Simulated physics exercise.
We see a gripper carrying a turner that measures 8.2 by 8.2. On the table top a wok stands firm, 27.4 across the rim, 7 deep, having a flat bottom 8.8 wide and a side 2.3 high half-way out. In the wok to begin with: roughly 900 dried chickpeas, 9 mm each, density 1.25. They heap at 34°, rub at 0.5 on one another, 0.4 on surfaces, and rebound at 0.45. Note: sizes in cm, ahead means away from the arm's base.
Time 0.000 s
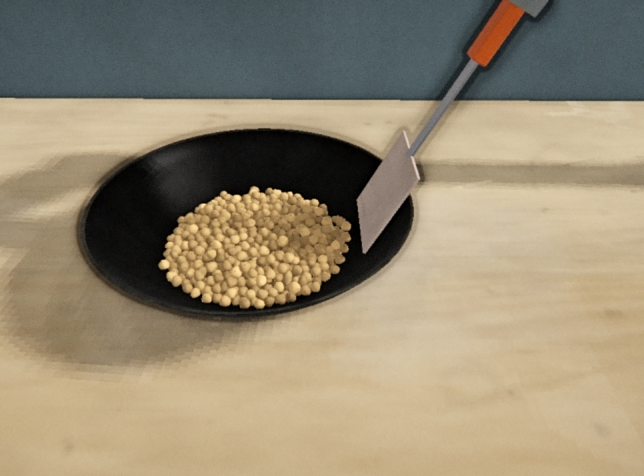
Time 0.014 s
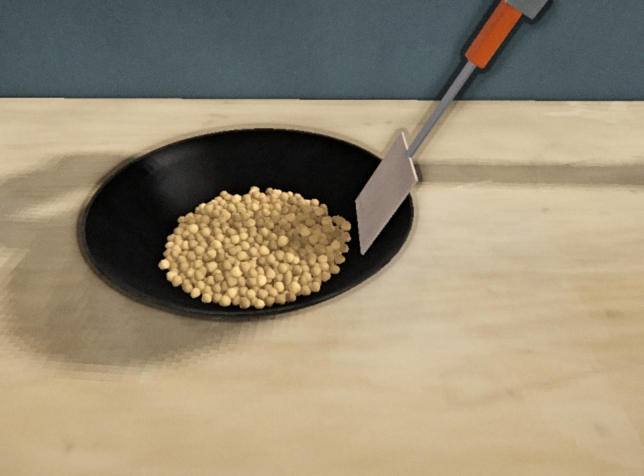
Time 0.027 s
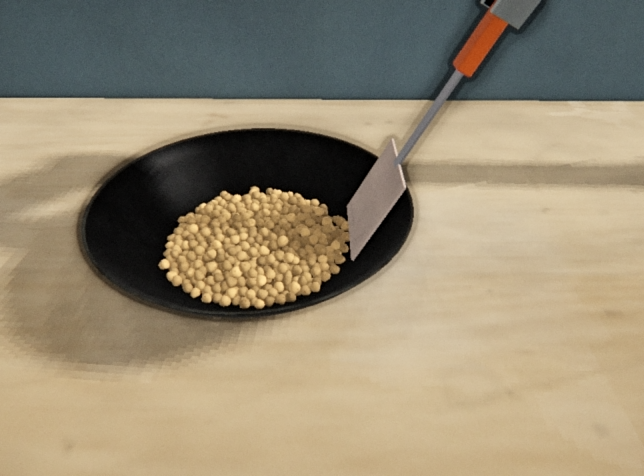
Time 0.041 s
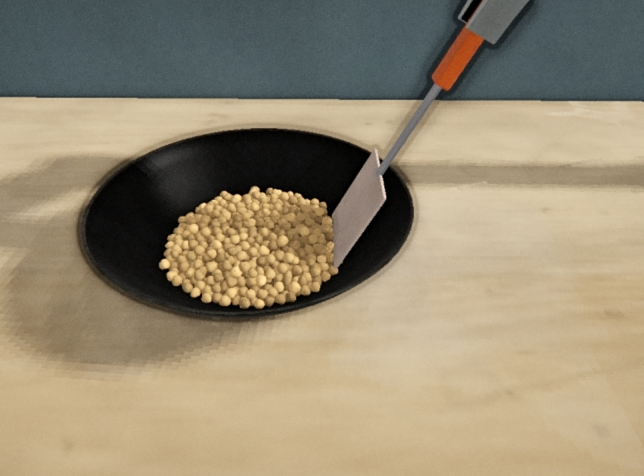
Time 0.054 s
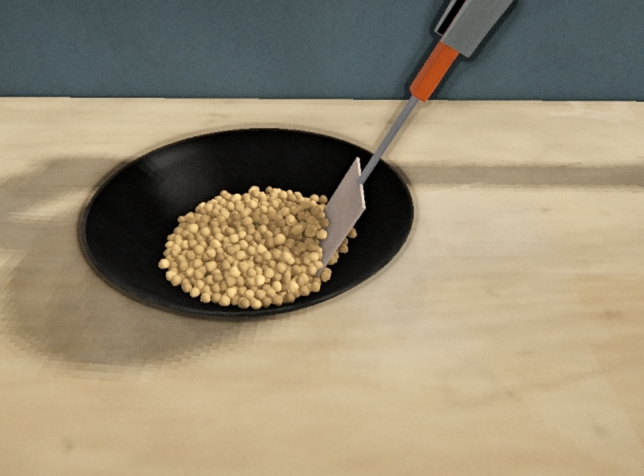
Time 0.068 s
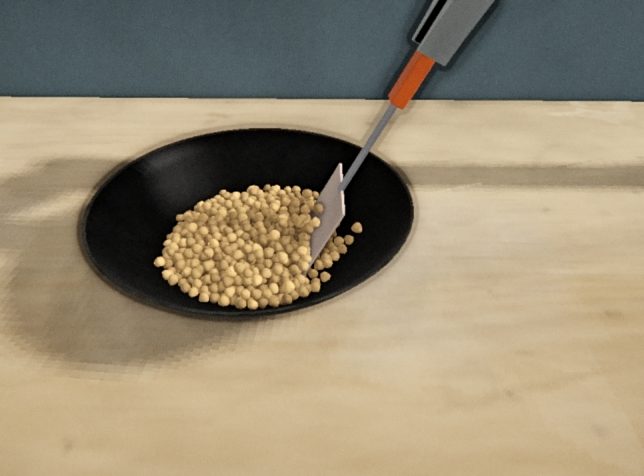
A gripper's grey and orange-handled turner reaches in from the upper right over a pale wooden table top against a blue-grey wall, seen from a raised, fixed viewpoint. A black wok left of centre holds a low heap of tan dried chickpeas, with the flat metal blade at its right side. The blade slides left into the heap's edge, nudging some chickpeas, while a few slip out to its right.
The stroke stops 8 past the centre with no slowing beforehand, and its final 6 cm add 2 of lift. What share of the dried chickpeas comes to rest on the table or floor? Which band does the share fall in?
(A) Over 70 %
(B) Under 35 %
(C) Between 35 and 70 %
(C) Between 35 and 70 %.
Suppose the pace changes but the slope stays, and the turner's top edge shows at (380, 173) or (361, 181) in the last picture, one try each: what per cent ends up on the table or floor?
Respectively, around 10 and 30 per cent.
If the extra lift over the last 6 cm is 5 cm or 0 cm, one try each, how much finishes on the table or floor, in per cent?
Near 35 and 40 percent respectively.
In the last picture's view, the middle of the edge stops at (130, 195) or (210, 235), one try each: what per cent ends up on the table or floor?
Estimates, in order: 50 % and 15 %.
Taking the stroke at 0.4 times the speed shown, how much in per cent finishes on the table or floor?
I'd put it around 10 per cent.
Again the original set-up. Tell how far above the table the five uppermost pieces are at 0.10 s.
Around 10 cm above the table.
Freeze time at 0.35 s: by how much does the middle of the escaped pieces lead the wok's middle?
24 cm.
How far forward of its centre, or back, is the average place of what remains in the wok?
I'd say close to 3.0 cm toward the front.
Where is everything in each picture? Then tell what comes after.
The first picture shows turner top edge at (411, 153), sloping 63°; upper third of the load around (255, 233), from x 165 to 345, top at y 190; 900 in the wok.
The second picture shows turner top edge at (409, 154), sloping 63°; upper third of the load around (256, 233), from x 165 to 345, top at y 190.
The third picture shows turner top edge at (398, 161), sloping 63°; upper third of the load around (256, 233), from x 165 to 345, top at y 190.
The fourth picture shows turner top edge at (380, 172), sloping 63°; upper third of the load around (255, 233), from x 165 to 345, top at y 190.
The fifth picture shows turner top edge at (361, 181), sloping 63°; upper third of the load around (259, 231), from x 165 to 350, top at y 190.
The sixth picture shows turner top edge at (342, 187), sloping 63°; upper third of the load around (259, 229), from x 160 to 355, top at y 190; 900 in the wok.
By 0.10 s, sloping 63°, highest piece 11 above the table; 900 in the wok.
By 0.13 s, sloping 63°, highest piece 14 above the table; 898 in the wok, 2 on the blade or in flight.
By 0.35 s, sloping 63°, highest piece 16 above the table; 500 in the wok, 59 on the table or floor, 341 on the blade or in flight.
By 1.40 s, sloping 63°, highest piece 5 above the table; 500 in the wok, 400 on the table or floor.
Final count, 500 in the wok, 400 on the table or floor. That is 44 % on the table or floor.
